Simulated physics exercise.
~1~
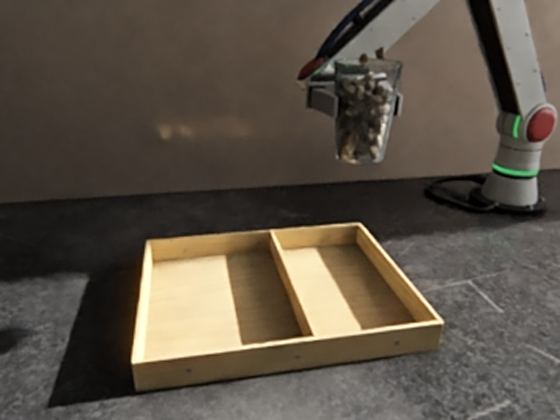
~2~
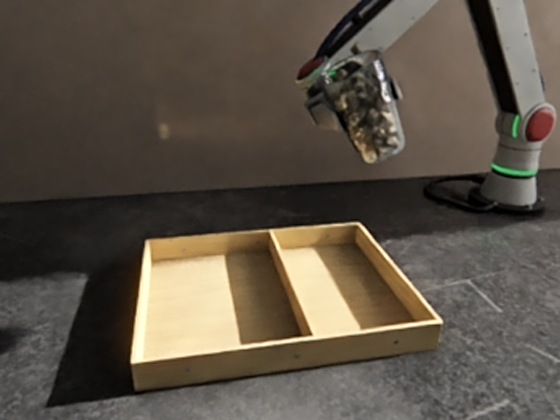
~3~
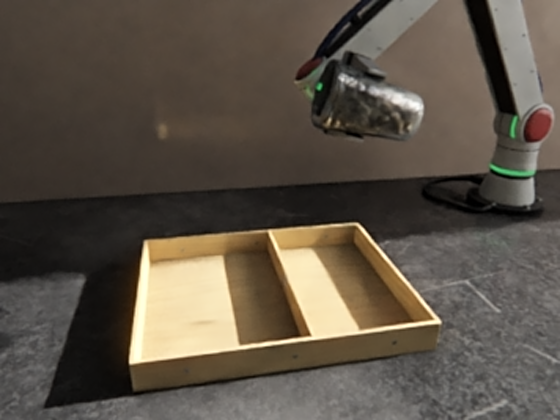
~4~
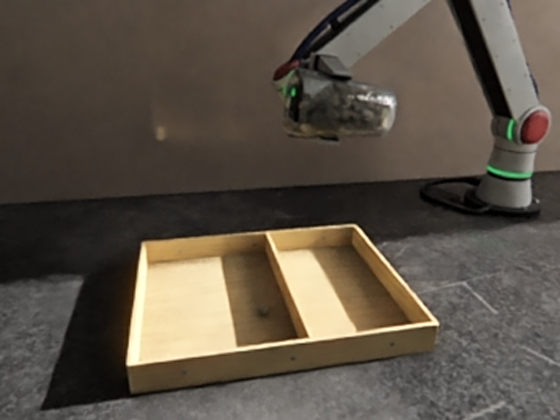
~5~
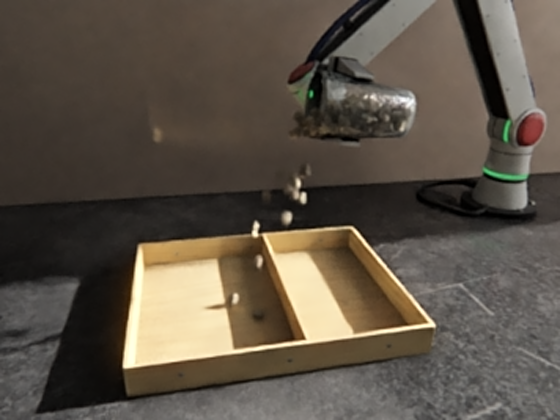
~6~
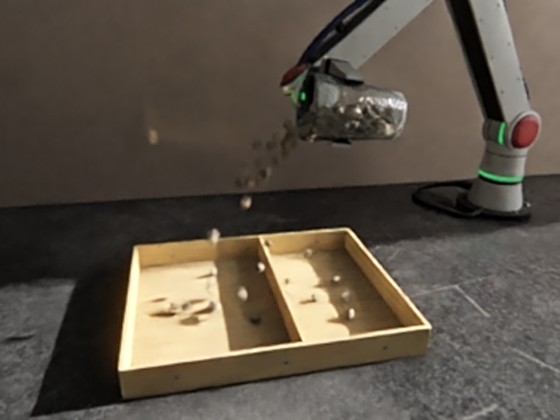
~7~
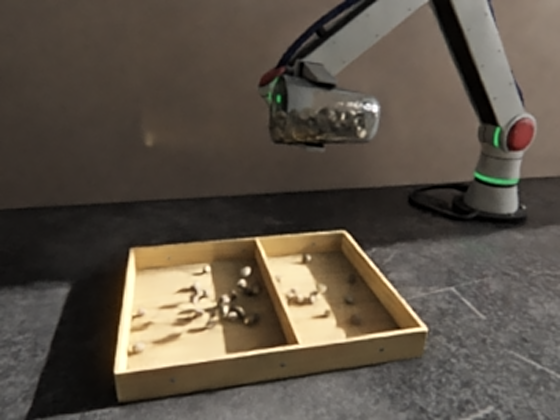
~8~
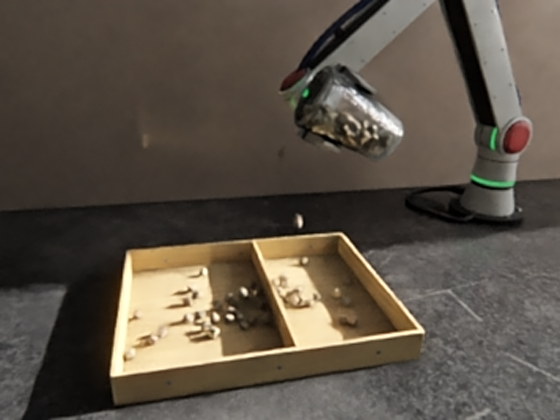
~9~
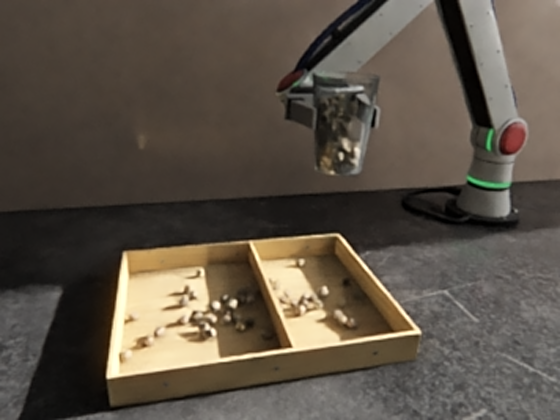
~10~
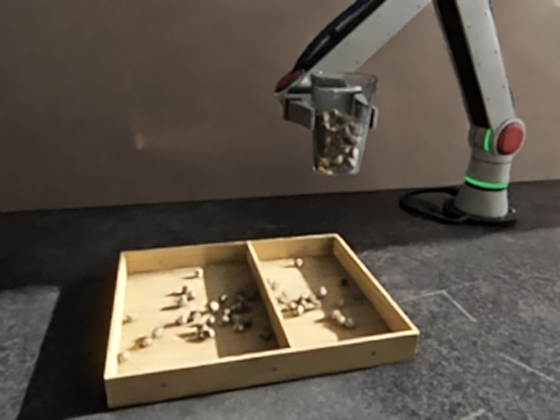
On a dark table top, a robot arm tips a clear beaker, spilling pebbles into a divided wooden tray, then rights it part-full.
